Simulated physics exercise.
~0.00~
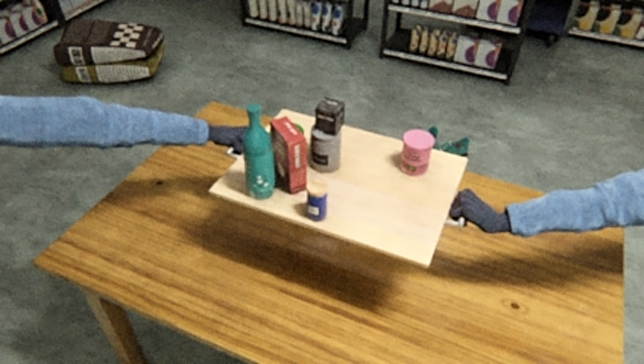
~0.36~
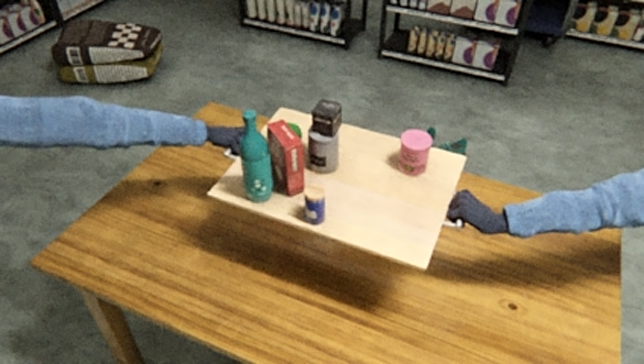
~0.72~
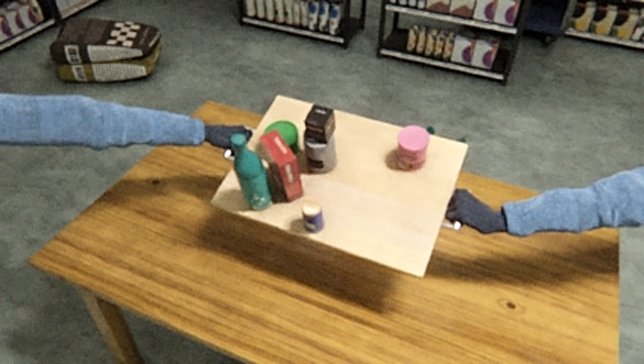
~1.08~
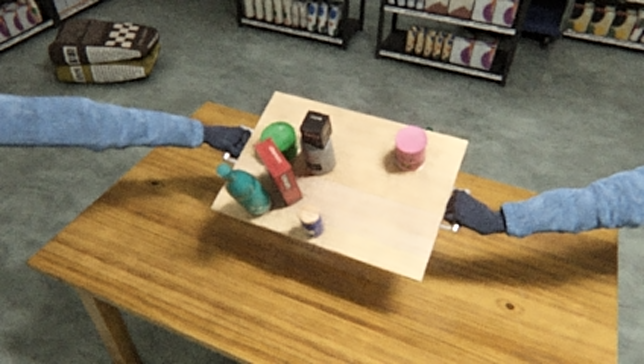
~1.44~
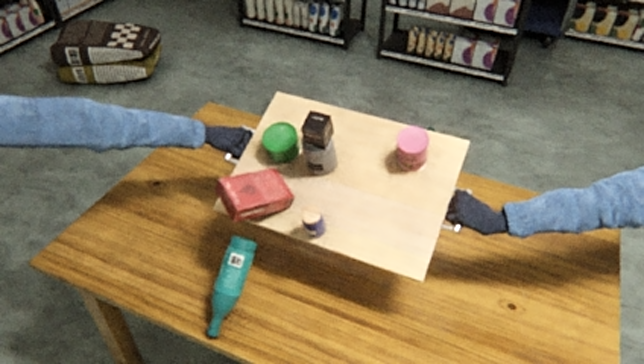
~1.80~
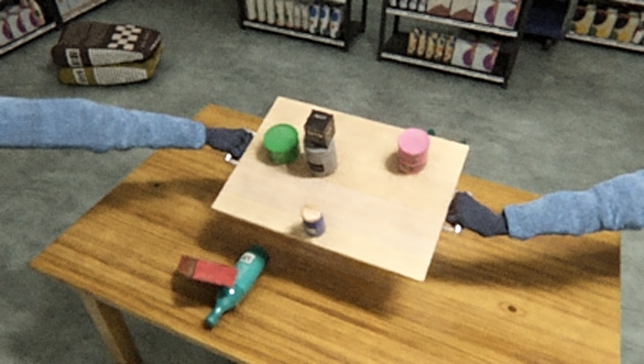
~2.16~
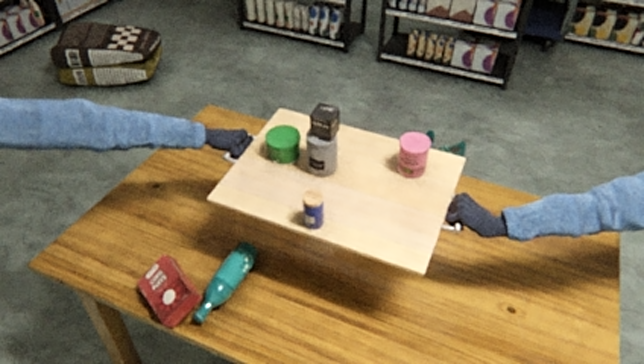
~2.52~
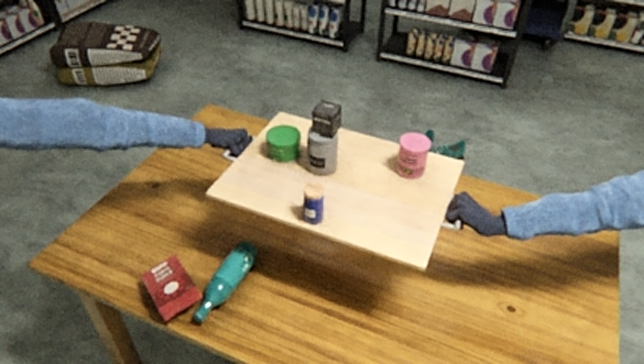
A turquoise bottle and red packet topple off a tilting handheld tray onto the table.
